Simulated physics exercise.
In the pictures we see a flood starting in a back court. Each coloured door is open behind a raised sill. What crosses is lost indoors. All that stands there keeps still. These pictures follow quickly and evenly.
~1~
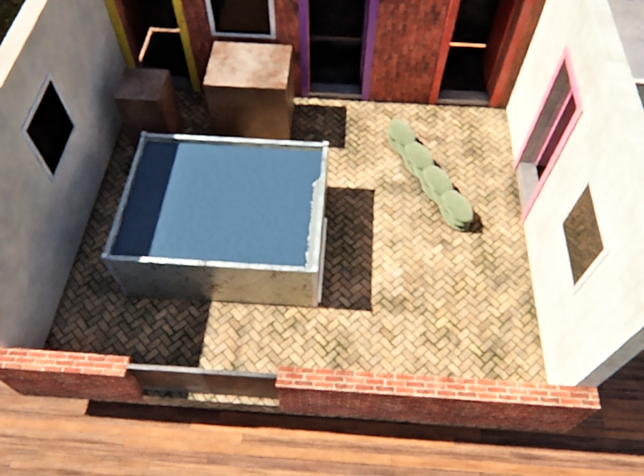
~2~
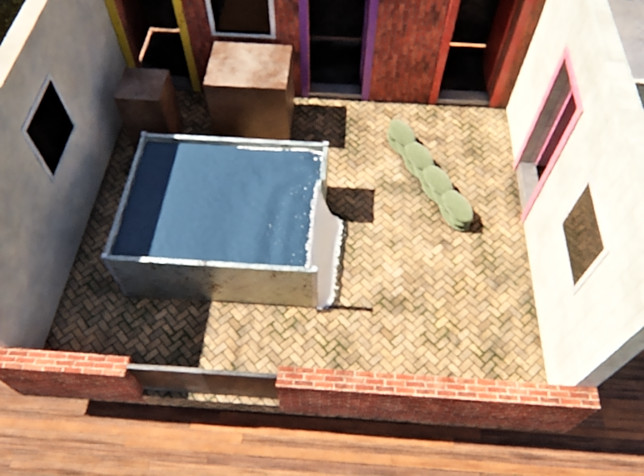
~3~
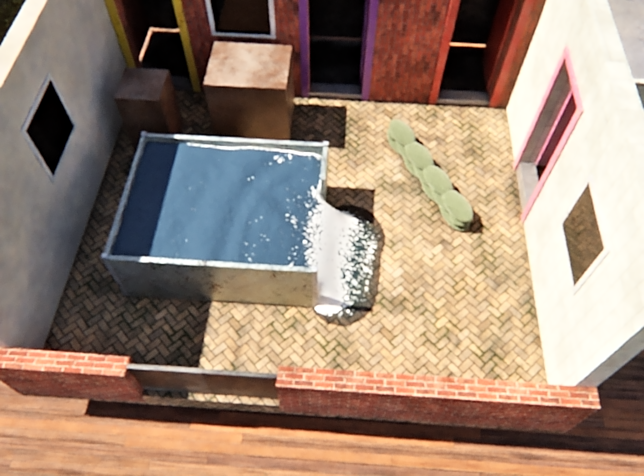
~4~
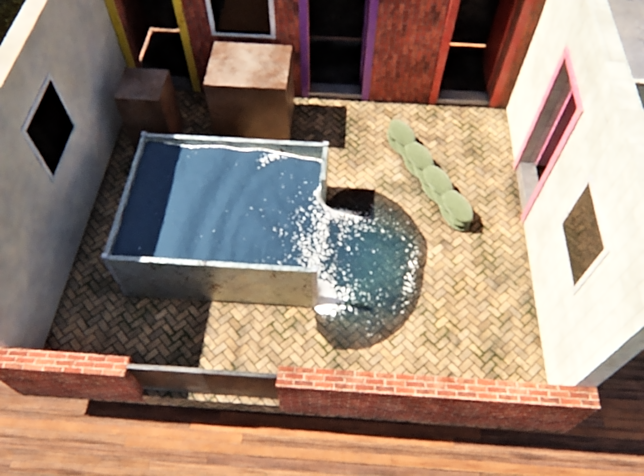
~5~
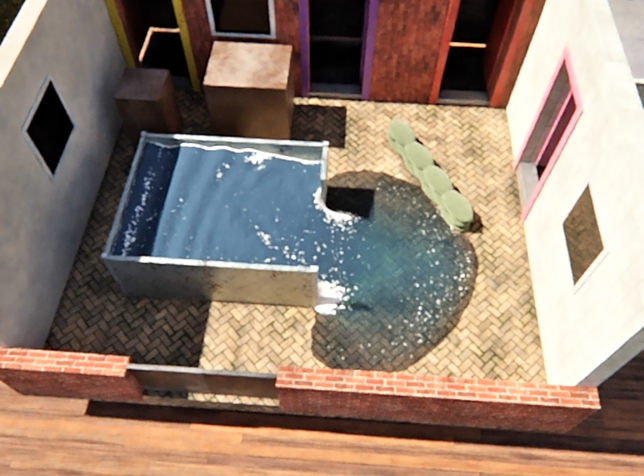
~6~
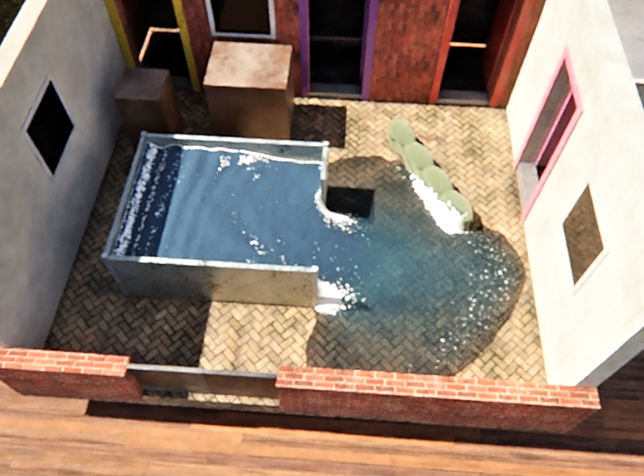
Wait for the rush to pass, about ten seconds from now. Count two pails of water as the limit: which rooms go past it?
The yellow door goes past it; the purple door goes past it; the red door goes past it; the pink door stays within it.
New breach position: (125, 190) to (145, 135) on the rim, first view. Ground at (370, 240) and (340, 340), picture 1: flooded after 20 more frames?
Taking them in turn: Untouched and swamped.
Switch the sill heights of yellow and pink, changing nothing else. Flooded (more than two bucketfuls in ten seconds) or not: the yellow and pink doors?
Yellow door: Below the mark; pink door: Above the mark.
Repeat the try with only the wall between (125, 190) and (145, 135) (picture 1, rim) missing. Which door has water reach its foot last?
The pink-painted one.
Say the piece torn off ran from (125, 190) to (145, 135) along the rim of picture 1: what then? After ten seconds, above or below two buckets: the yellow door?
As I see it, the yellow door surpasses the limit.
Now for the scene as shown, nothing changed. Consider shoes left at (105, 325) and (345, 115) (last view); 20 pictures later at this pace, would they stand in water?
First spot spared, second spot soaked.
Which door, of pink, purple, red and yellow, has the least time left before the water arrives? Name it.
First comes the door marked pink.
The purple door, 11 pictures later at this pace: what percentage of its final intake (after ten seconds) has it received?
That share would be near 0 %.
A moment on, water covers 35 % of the floor; the yellow door not reached, the purple door not reached, the red door not reached, the pink door wet at the sill, nothing in.
Next, water covers 55 % of the floor; the yellow door not reached, the purple door wet at the sill, nothing in, the red door wet at the sill, nothing in, the pink door wet at the sill, nothing in.
Then, water covers 70 % of the floor; the yellow door not reached, the purple door wet at the sill, nothing in, the red door over two buckets in, the pink door wet at the sill, nothing in.
Later, water covers 95 % of the floor; the yellow door wet at the sill, nothing in, the purple door far over two buckets in, the red door far over two buckets in, the pink door under two buckets in.
In the end, water covers 95 % of the floor; the yellow door over two buckets in, the purple door far over two buckets in, the red door far over two buckets in, the pink door under two buckets in.
